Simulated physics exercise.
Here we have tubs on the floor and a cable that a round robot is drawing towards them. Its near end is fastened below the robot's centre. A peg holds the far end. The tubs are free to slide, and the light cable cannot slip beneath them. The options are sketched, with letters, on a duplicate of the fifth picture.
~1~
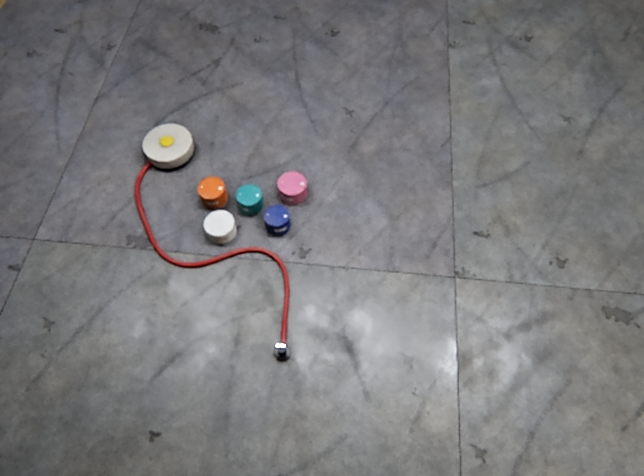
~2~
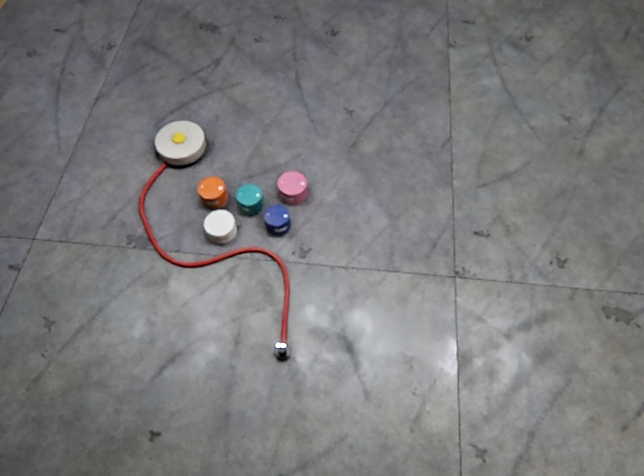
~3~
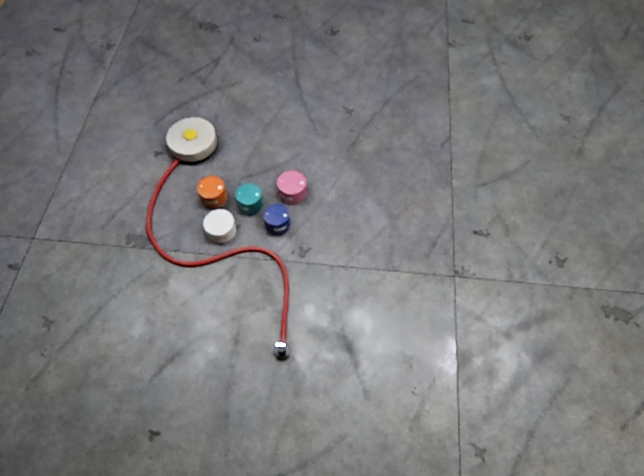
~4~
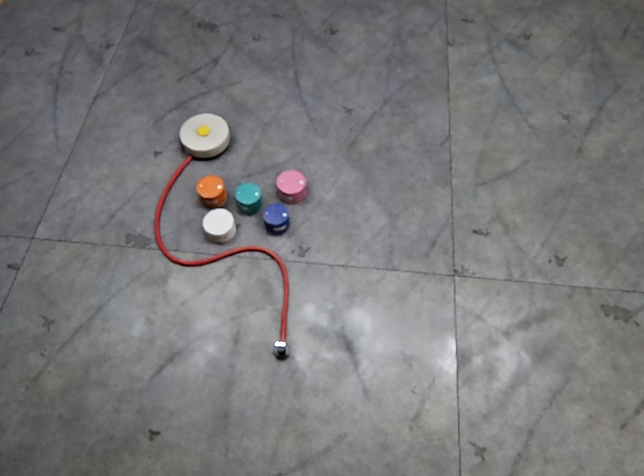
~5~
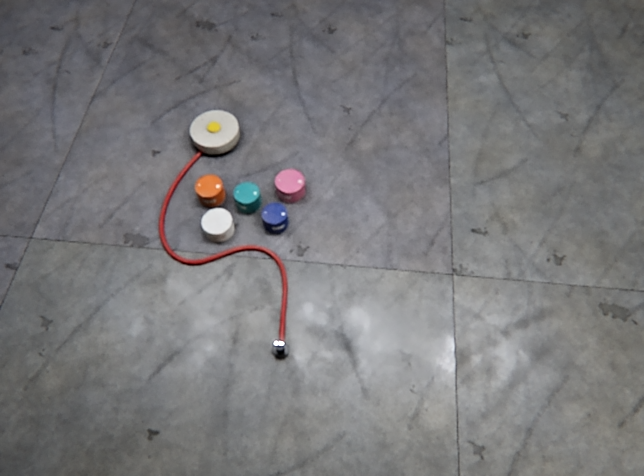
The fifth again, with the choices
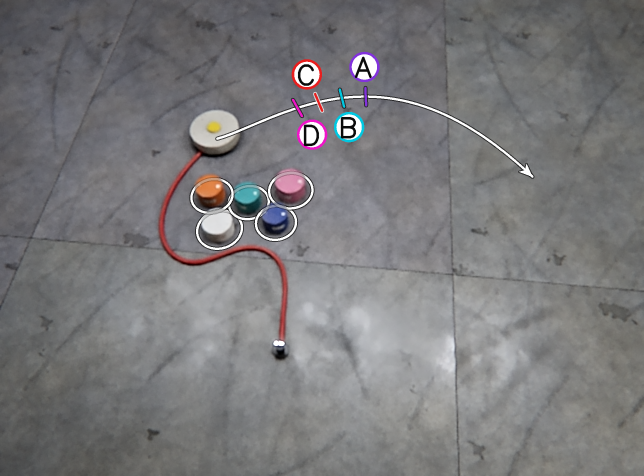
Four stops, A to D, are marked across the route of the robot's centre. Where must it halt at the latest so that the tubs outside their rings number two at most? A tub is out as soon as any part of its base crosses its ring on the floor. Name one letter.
C.
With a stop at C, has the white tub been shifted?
By then, no.
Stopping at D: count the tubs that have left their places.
By then, none.
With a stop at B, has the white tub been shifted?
Yes.
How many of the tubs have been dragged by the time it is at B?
Three.
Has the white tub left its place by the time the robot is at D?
By then, no.
On the copy, A at (366, 97); B at (342, 98); C at (319, 102); D at (297, 108); the route from (217, 139) via (381, 97) to (533, 177).
On C. First, robot (252, 119).
Then, robot (288, 105).
Finally, robot (318, 96); orange tub (223, 193); one over the rings.
By contrast, A has four over the rings; B has three over the rings; D is within the limit but short.
